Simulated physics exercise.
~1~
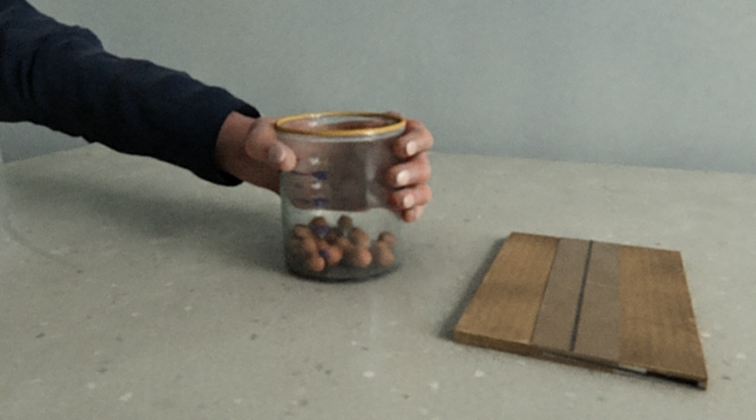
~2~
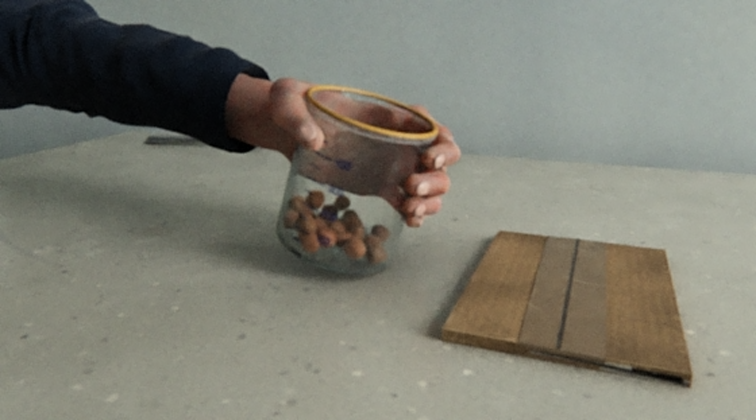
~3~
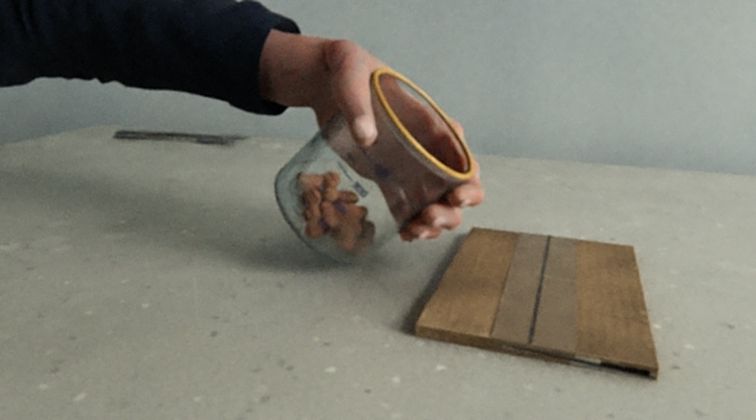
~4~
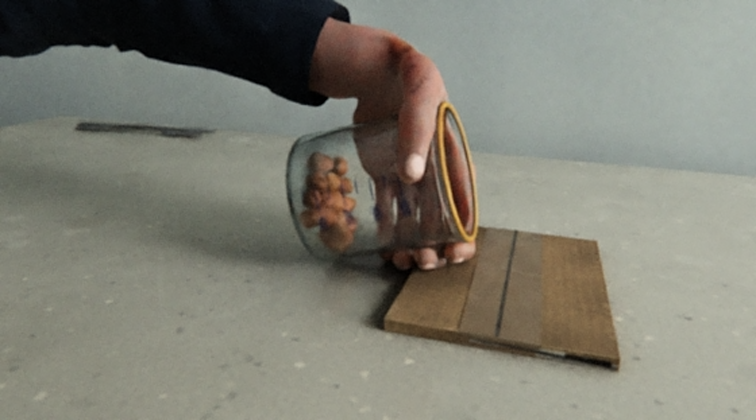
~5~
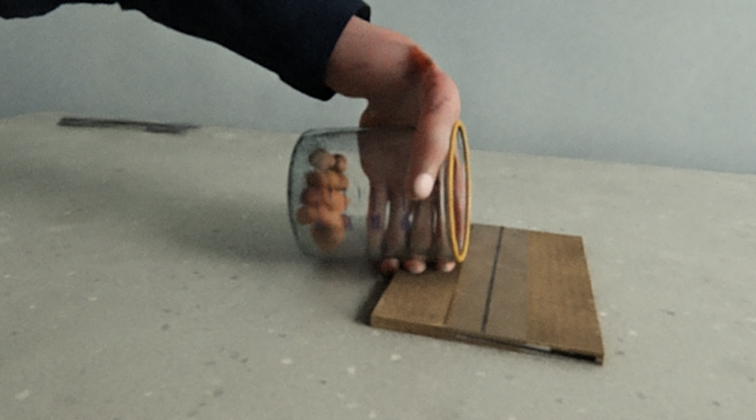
Open clear beaker of small brown balls being tipped rightward by a hand onto its side by a wooden board, spilling nothing.
